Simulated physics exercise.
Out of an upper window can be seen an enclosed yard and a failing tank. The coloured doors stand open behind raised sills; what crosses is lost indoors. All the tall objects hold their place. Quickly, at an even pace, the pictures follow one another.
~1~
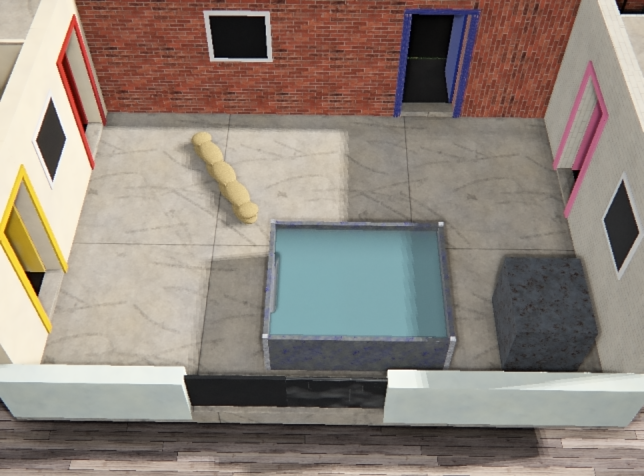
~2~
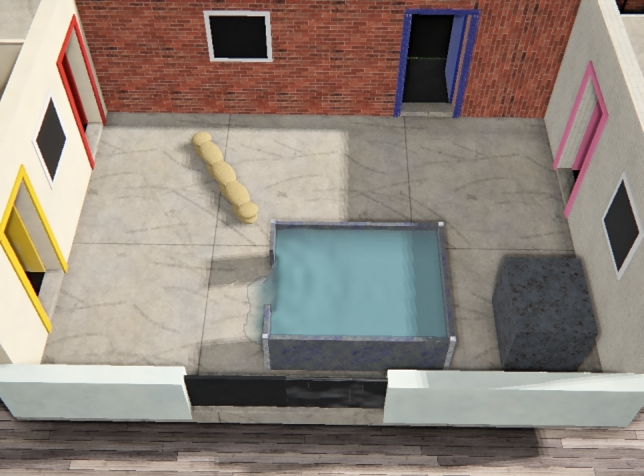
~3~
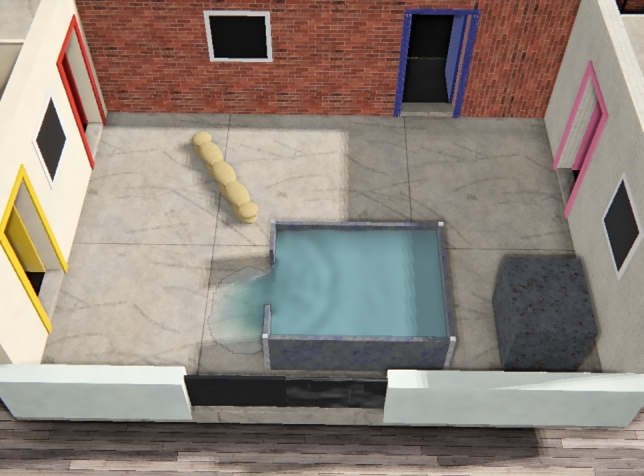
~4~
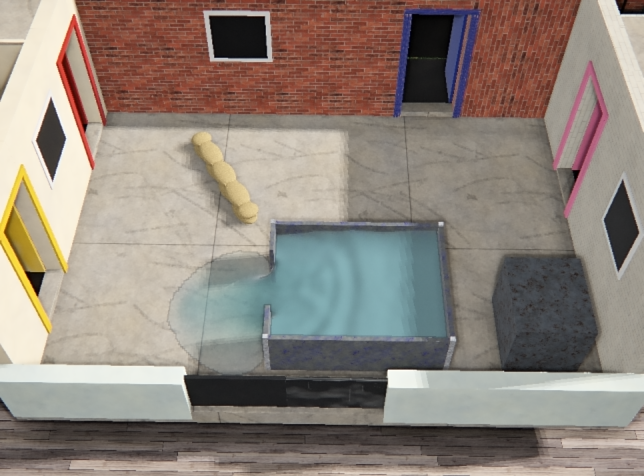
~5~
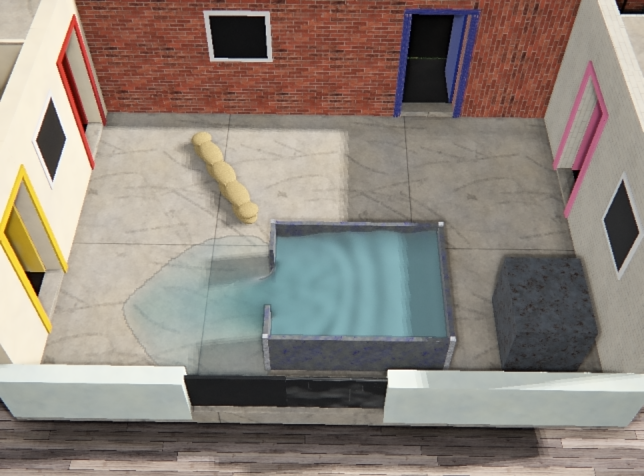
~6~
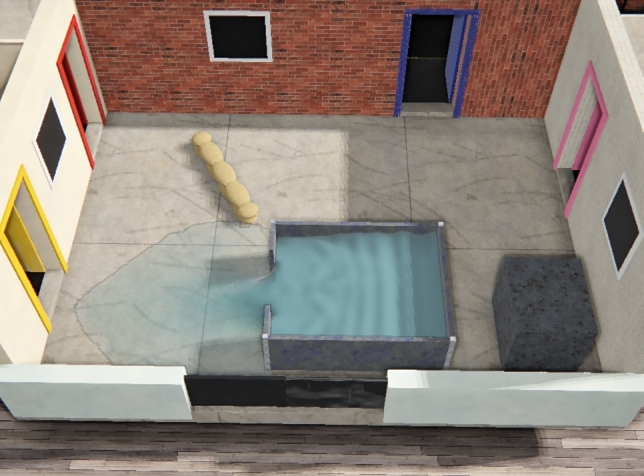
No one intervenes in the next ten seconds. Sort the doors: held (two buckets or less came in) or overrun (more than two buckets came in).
Sorted: Blue door held, yellow door overrun, red door overrun, pink door held.
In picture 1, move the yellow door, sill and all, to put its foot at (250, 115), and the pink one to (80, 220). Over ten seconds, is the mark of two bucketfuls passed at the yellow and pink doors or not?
Well, the yellow door misses the threshold, but the pink door beats the threshold.
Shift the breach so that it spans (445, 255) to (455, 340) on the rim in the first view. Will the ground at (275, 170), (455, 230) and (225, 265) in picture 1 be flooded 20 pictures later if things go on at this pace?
Taken in turn they're unwetted, swamped and unwetted.
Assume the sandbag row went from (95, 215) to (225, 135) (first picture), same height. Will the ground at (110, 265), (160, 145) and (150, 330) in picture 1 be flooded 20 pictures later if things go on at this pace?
In turn: Submerged, submerged, submerged.
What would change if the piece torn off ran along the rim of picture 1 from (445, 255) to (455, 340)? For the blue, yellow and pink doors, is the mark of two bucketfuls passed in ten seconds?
Result - blue door: Above the limit; yellow door: Below the limit; pink door: Above the limit.
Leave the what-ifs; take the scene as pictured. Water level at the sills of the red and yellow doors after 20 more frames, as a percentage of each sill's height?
Close to 100 per cent for the first one and close to 220 per cent for the second.
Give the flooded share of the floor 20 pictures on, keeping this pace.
Near 40 in a hundred.
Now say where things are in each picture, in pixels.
The first picture shows still water in the water tank at (358, 281).
In the second picture, water pours out at (274, 300) and has run to (258, 339).
In the third picture, water pours out at (274, 300) and has run to (219, 335).
In the fourth picture, water pours out at (274, 301) and has run to (174, 315).
In the fifth picture, water pours out at (274, 300) and has run to (131, 315).
In the sixth picture, the front is at (82, 307), out from the gap at (273, 300).
A moment on, water covers 30 % of the floor; the blue door not reached, the yellow door over two buckets in, the red door not reached, the pink door not reached.
Next, water covers 35 % of the floor; the blue door not reached, the yellow door far over two buckets in, the red door wet at the sill, nothing in, the pink door not reached.
Then, water covers 40 % of the floor; the blue door not reached, the yellow door far over two buckets in, the red door wet at the sill, nothing in, the pink door not reached.
Later, water covers 60 % of the floor; the blue door wet at the sill, nothing in, the yellow door far over two buckets in, the red door over two buckets in, the pink door not reached.
In the end, water covers 95 % of the floor; the blue door wet at the sill, nothing in, the yellow door far over two buckets in, the red door far over two buckets in, the pink door wet at the sill, nothing in.
